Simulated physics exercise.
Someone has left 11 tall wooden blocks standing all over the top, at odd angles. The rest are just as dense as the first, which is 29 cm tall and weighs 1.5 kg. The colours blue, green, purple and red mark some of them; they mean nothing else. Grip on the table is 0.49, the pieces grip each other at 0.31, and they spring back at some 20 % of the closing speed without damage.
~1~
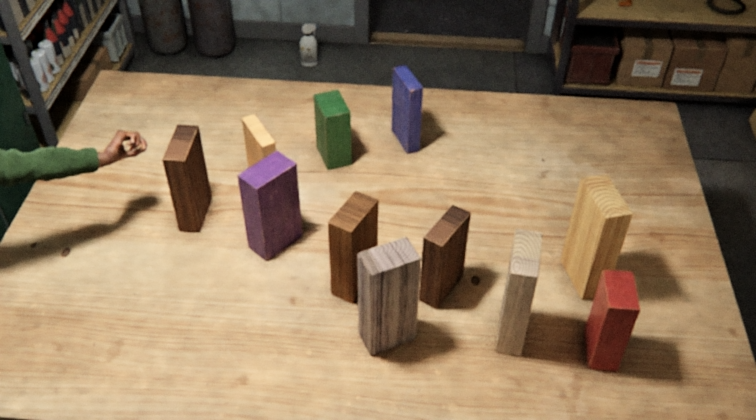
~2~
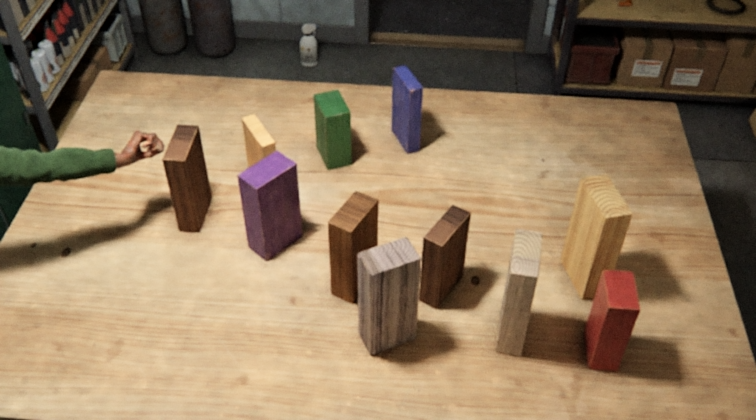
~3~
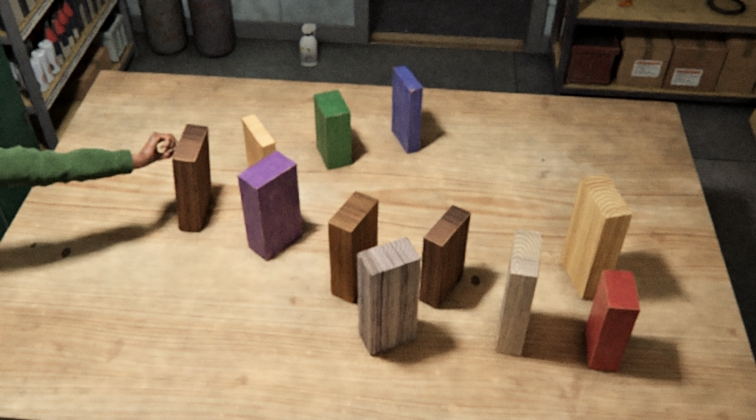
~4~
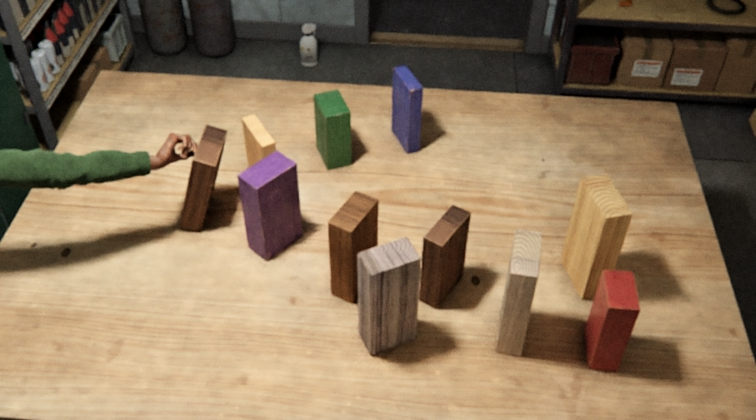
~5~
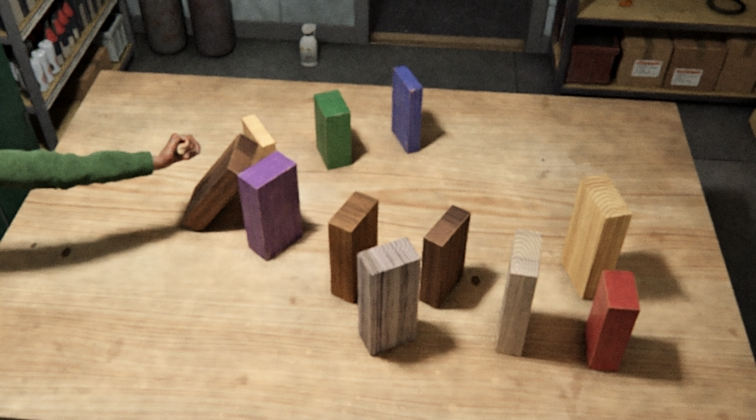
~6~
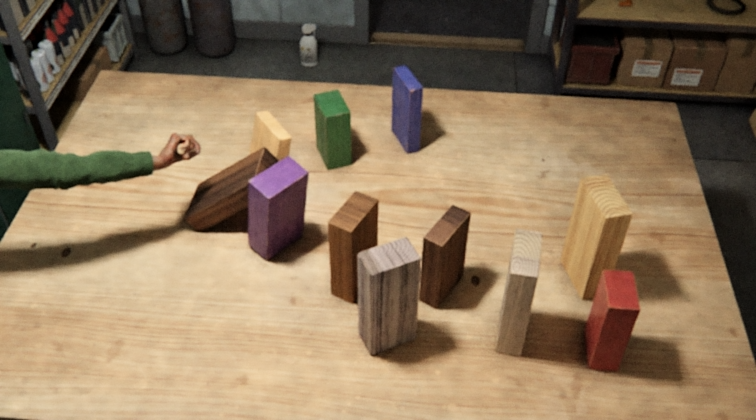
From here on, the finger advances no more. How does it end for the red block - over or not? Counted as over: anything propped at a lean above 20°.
It ends over.
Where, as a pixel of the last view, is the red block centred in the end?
Somewhere close to (670, 348), I'd say.
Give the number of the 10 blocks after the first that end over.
Exactly 7 of them.
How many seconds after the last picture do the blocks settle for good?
Roughly 1.5 s.
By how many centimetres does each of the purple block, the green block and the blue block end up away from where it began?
Purple 20, green 0, blue 0.
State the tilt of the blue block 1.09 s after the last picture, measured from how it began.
It's at some 0 degrees.
Then, 0.23 s on from the sixth picture, 2 of the 10 other blocks over; red block unmoved; purple block tipped 47°.
Then, 0.63 s on from the sixth picture, 5 of the 10 other blocks over; red block unmoved; purple block tipped 74°.
Then, 1.09 s on from the sixth picture, 7 of the 10 other blocks over; red block tipped 45°; purple block lying flat.
Finally, 7 of the 10 other blocks over; red block lying flat; purple block lying flat; green block unmoved. Three left standing. Seen by the last camera, middles, red block near (670, 348), purple block near (315, 253).
